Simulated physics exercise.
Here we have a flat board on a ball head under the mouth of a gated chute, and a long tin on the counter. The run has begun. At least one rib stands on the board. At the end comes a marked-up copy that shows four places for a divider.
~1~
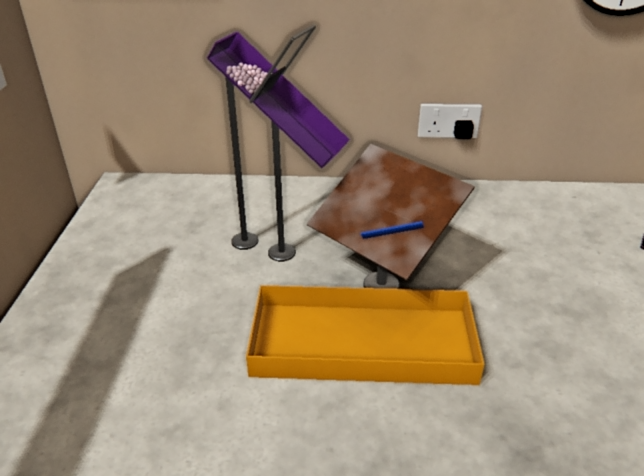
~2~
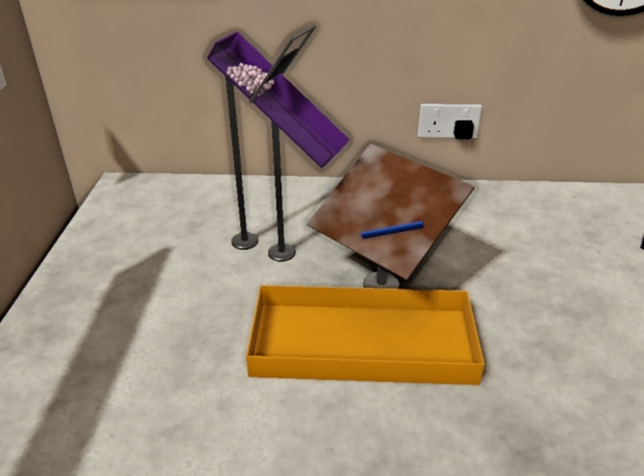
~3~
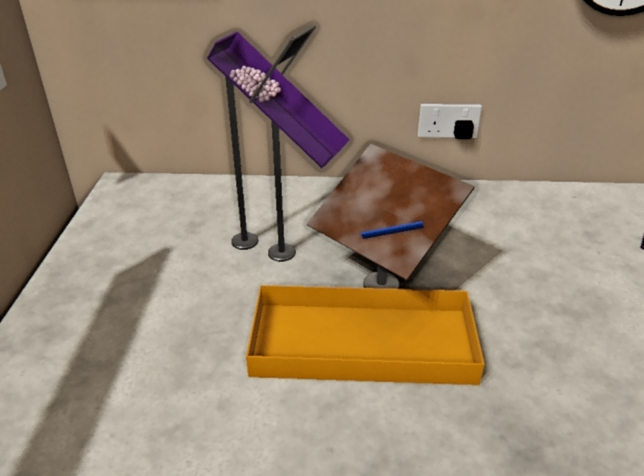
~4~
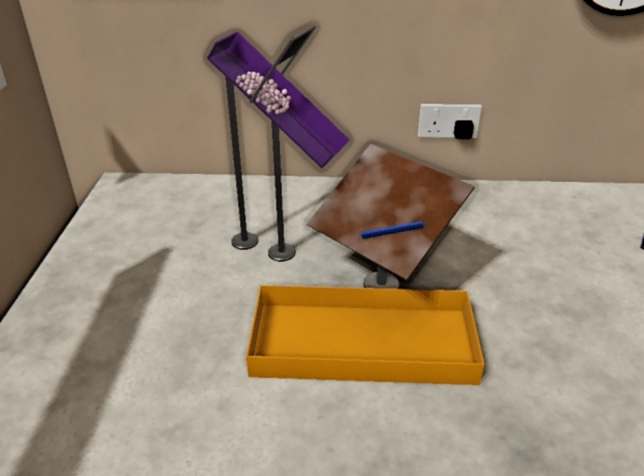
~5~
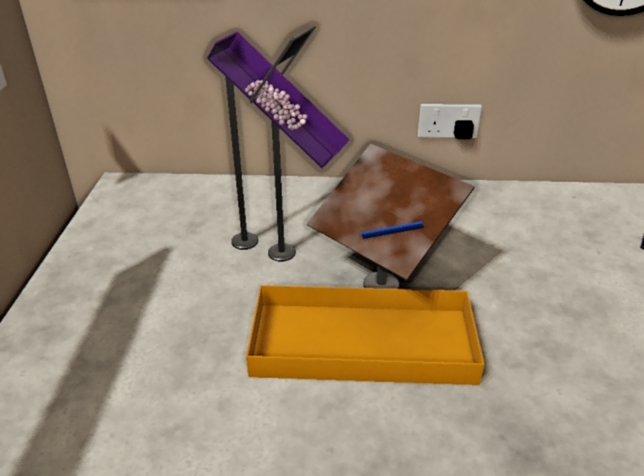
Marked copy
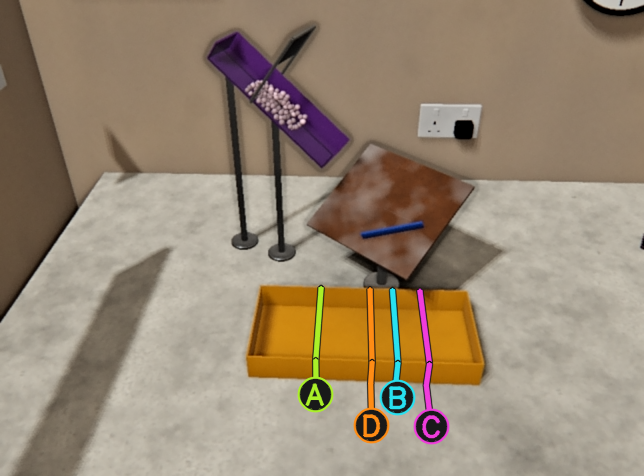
The clip opens on small pale pink beads held behind a gate high in a sloping purple chute, beside a tilted brown board with a blue rib and an empty orange tin. The gate swings up, and the beads slide down the chute to the right, spreading out as they reach its middle.
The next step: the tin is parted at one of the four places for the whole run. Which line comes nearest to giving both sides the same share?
Go for A.
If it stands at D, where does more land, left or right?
More lands on the left.
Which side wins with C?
The left side.
On the marked copy, line A crosses the front rim at (315, 359); line B crosses the front rim at (397, 361); line C crosses the front rim at (429, 363); line D crosses the front rim at (372, 361).
With A, of what is caught, about two thirds on the left of the divider, about a third on the right.
With B, of what is caught, nearly all on the left of the divider, a stray few on the right.
With C, of what is caught, nearly all on the left of the divider, a stray few on the right.
With D, of what is caught, nearly all on the left of the divider, a small part on the right.
